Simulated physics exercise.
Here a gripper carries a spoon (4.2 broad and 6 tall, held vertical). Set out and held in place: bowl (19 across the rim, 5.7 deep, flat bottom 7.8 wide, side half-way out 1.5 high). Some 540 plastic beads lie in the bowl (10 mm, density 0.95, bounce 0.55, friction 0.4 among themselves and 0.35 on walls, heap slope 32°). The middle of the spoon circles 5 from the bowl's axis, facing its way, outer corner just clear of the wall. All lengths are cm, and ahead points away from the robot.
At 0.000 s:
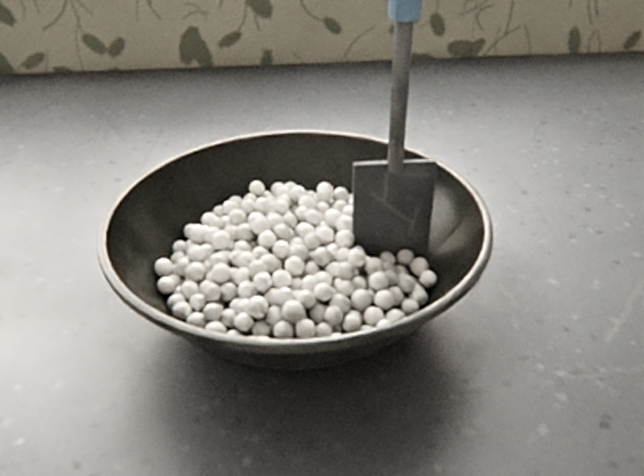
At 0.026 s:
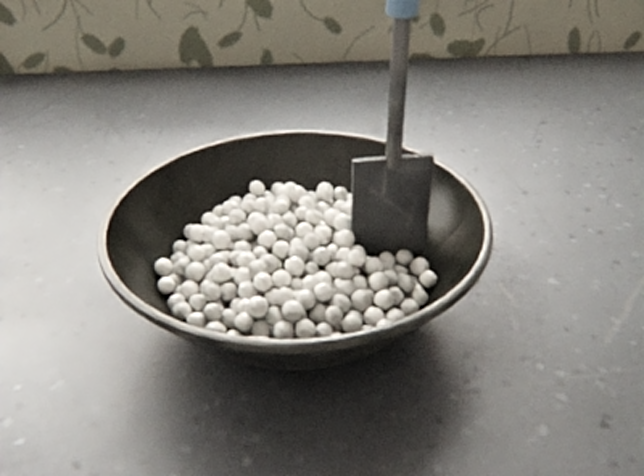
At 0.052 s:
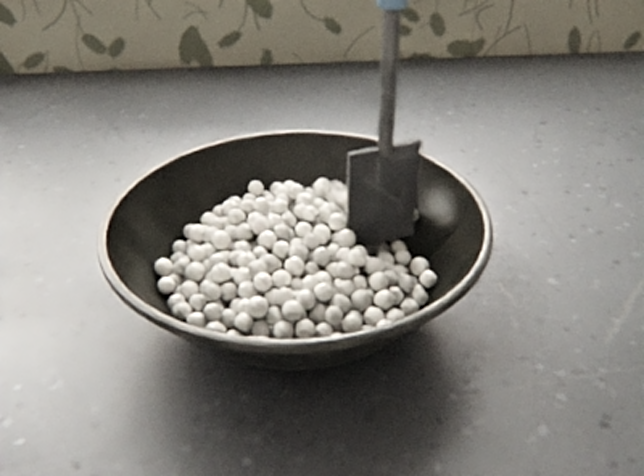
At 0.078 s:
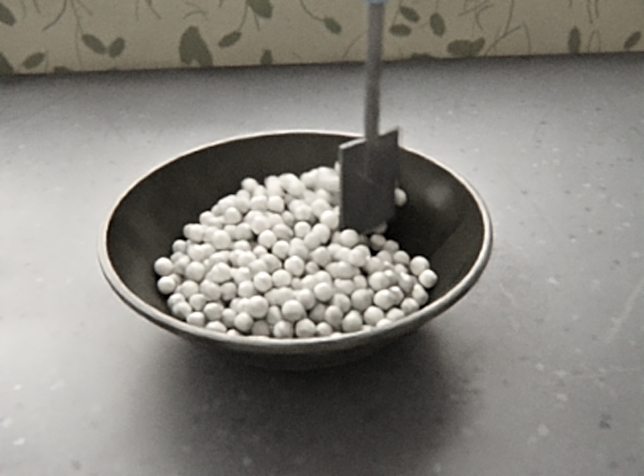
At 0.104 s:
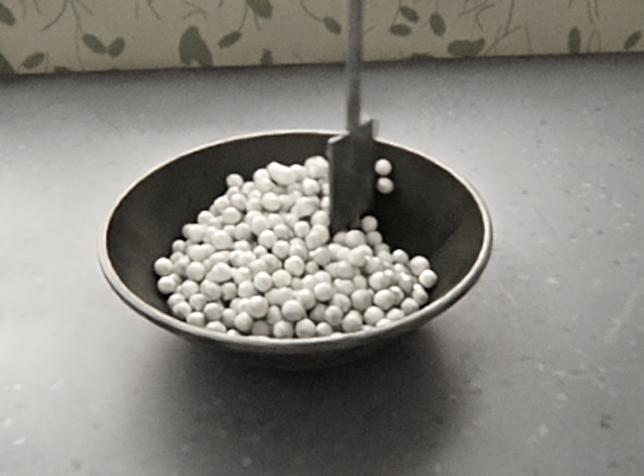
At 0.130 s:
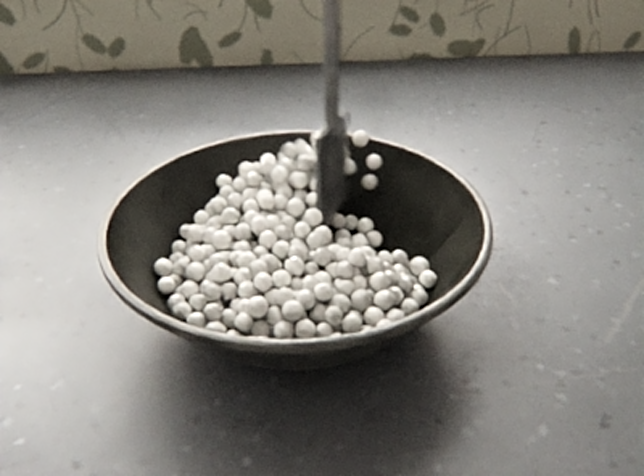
A wide, dark, shallow bowl heaped with small white beads sits on a speckled grey surface, seen from slightly above, with leaf-patterned cream wallpaper behind. A flat grey spatula-like tool with a light blue upper handle stands upright in the bowl's right side. It sweeps toward the back and left, turning edge-on and pushing beads into a higher mound at the rear, while the camera stays still.
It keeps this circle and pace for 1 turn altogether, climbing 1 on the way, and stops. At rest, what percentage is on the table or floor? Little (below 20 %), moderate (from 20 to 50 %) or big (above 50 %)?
On the table or floor the share is little, below 20 %.
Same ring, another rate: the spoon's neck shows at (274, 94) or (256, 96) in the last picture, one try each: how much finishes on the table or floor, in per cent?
About 25 and 30 per cent.
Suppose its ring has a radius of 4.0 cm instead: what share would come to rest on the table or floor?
It would be near 5 per cent.
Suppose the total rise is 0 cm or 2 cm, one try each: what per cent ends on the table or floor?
About 15 and 5 per cent.
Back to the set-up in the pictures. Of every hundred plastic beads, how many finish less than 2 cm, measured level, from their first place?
Some 40 per cent.
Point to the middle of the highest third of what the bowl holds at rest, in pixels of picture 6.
Around (332, 232).
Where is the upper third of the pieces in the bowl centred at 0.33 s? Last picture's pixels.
Around (202, 263).
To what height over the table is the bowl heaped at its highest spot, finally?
Some 5.5 cm.
After 0.33 s, 177° round, highest piece 8 above the table; 525 in the bowl, 8 on the table or floor, 11 in flight or on the tool.
After 0.53 s, 291° round, highest piece 8 above the table; 495 in the bowl, 39 on the table or floor, 10 in flight or on the tool.
After 0.82 s, 0° round, highest piece 5 above the table; 475 in the bowl, 69 on the table or floor.
After 1.52 s, 0° round, highest piece 5 above the table; 475 in the bowl, 69 on the table or floor.
At rest, 475 in the bowl, 69 on the table or floor. That is 13 % on the table or floor.
